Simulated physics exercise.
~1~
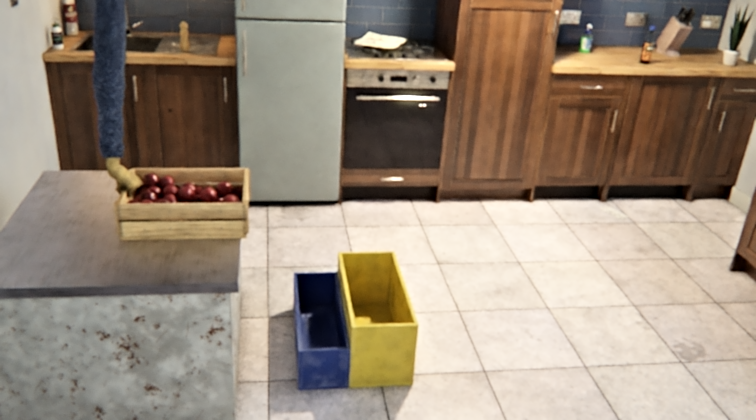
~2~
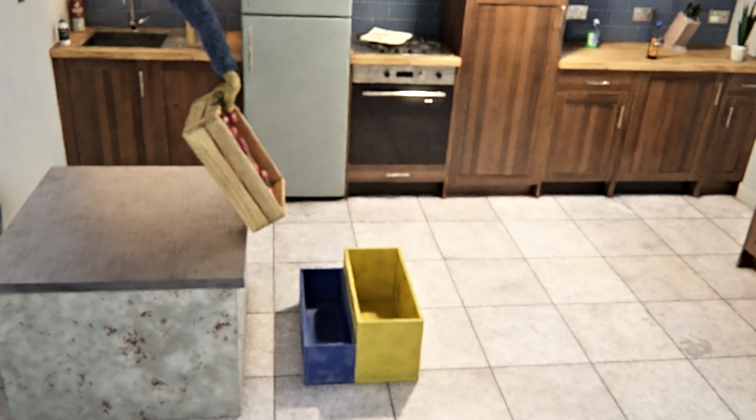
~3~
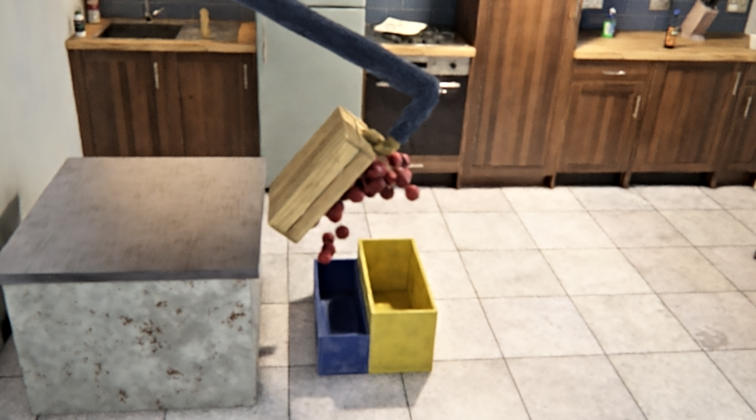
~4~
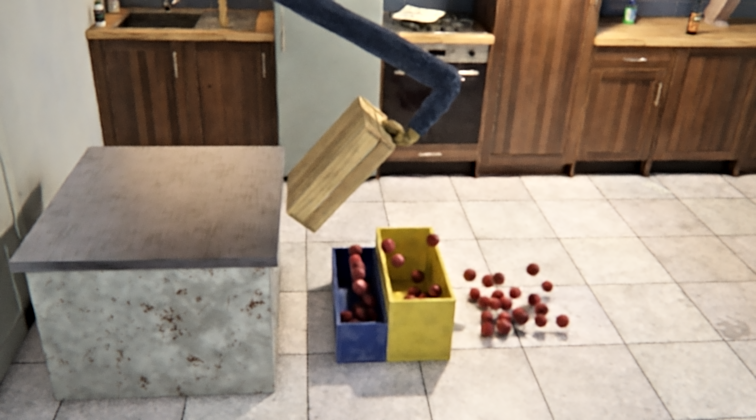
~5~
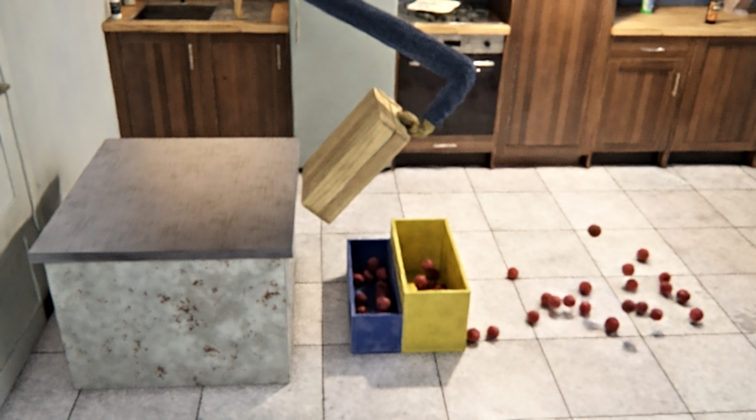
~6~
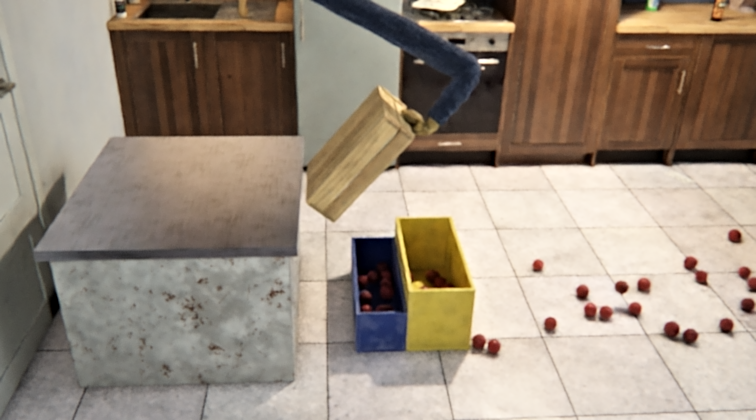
A blue robotic arm lifts a wooden crate of red apples off a grey bench, carries it right and tips it over, spilling them into a blue trough and a yellow tub, while many others scatter and roll right across the tiled kitchen floor.
